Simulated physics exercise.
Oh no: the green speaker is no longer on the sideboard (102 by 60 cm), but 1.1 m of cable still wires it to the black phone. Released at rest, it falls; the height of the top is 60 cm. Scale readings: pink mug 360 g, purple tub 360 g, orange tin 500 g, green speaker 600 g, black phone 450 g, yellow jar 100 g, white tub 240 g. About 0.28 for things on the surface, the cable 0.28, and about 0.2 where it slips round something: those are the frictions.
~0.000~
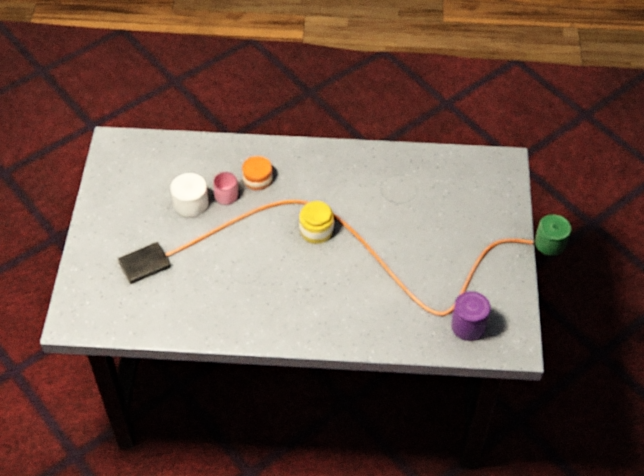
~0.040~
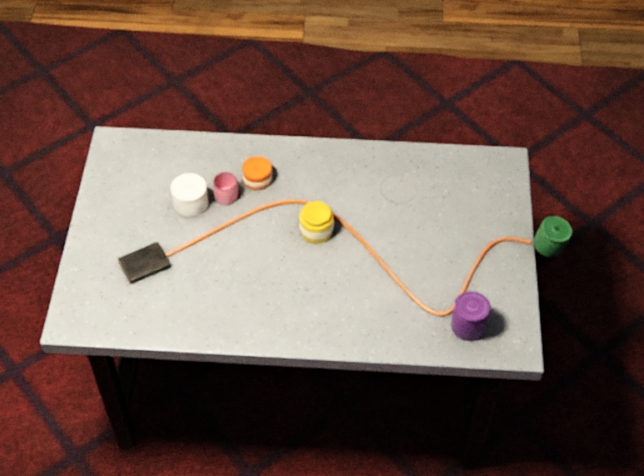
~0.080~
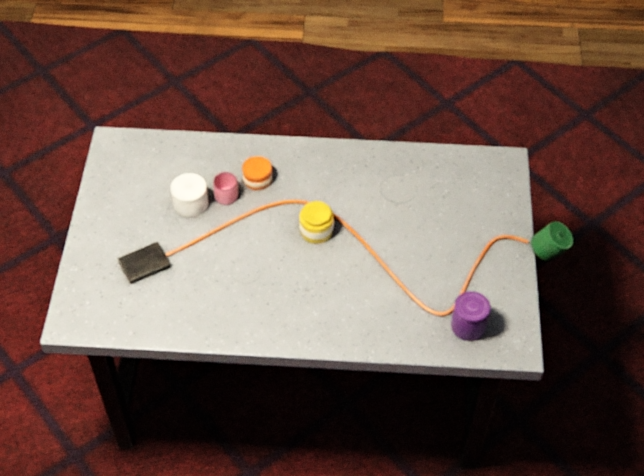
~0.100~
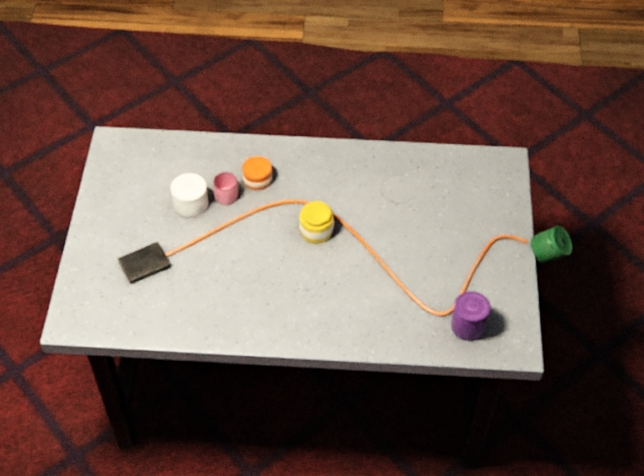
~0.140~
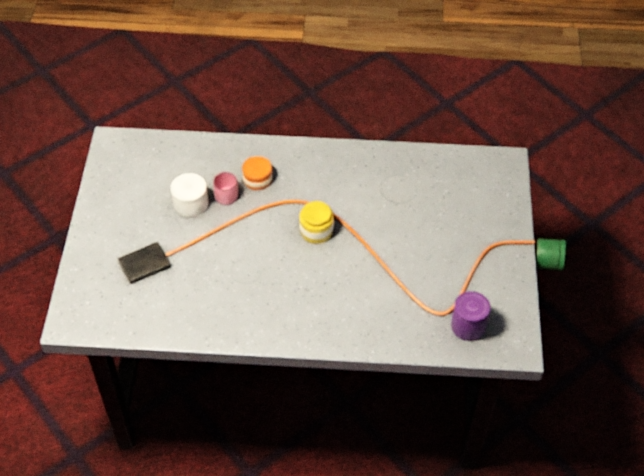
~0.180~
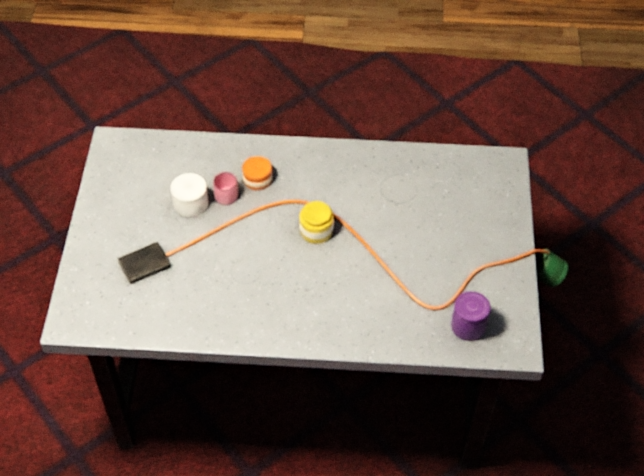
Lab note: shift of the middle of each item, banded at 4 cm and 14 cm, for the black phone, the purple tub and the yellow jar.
Bands: Black phone - high band; purple tub - low band; yellow jar - high band.
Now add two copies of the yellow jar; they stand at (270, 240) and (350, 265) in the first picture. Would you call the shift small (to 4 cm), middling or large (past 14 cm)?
The first would move a long way, and the second would move just a bit.
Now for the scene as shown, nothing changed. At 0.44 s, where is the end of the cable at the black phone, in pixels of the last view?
Look around (236, 259) and you'll see it.
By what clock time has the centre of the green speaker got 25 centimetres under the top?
At about 0.28 s.
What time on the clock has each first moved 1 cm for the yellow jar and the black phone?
Yellow jar: 0.30 s; black phone: 0.34 s.
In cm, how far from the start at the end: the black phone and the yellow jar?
Black phone roughly 50 cm, yellow jar off the top.
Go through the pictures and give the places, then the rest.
The first picture shows black phone (144, 261); purple tub (473, 306); yellow jar (317, 212); cable runs through (491, 246) (438, 314) (372, 252) (212, 233).
The second picture shows green speaker (555, 228); cable runs through (490, 246) (372, 252) (212, 233).
The third picture shows green speaker (552, 241); cable runs through (489, 245) (372, 252) (212, 233).
The fourth picture shows green speaker (552, 245); cable runs through (489, 245) (372, 252) (212, 233).
The fifth picture shows green speaker (550, 255); cable runs through (492, 247) (372, 252) (212, 233).
The sixth picture shows black phone (144, 261); purple tub (473, 306); yellow jar (317, 212); cable runs through (517, 258) (441, 308) (372, 252) (212, 233).
At 0.4 s, the cable's tail end at (236, 259); yellow jar 22 cm off its start, black phone 15 cm off its start, green speaker over the edge.
At 0.7 s, the cable's tail end at (346, 257); yellow jar over the edge, black phone 42 cm off its start, green speaker over the edge.
At 0.9 s, the cable's tail end at (400, 251); yellow jar over the edge, black phone 54 cm off its start at (393, 230), green speaker over the edge.
At 1.2 s, the cable's tail end at (401, 251); yellow jar over the edge, black phone 54 cm off its start, green speaker over the edge.
At 2.4 s, the cable's tail end at (401, 251); yellow jar over the edge, black phone 54 cm off its start at (395, 230), purple tub 0 cm off its start at (473, 306), green speaker over the edge.
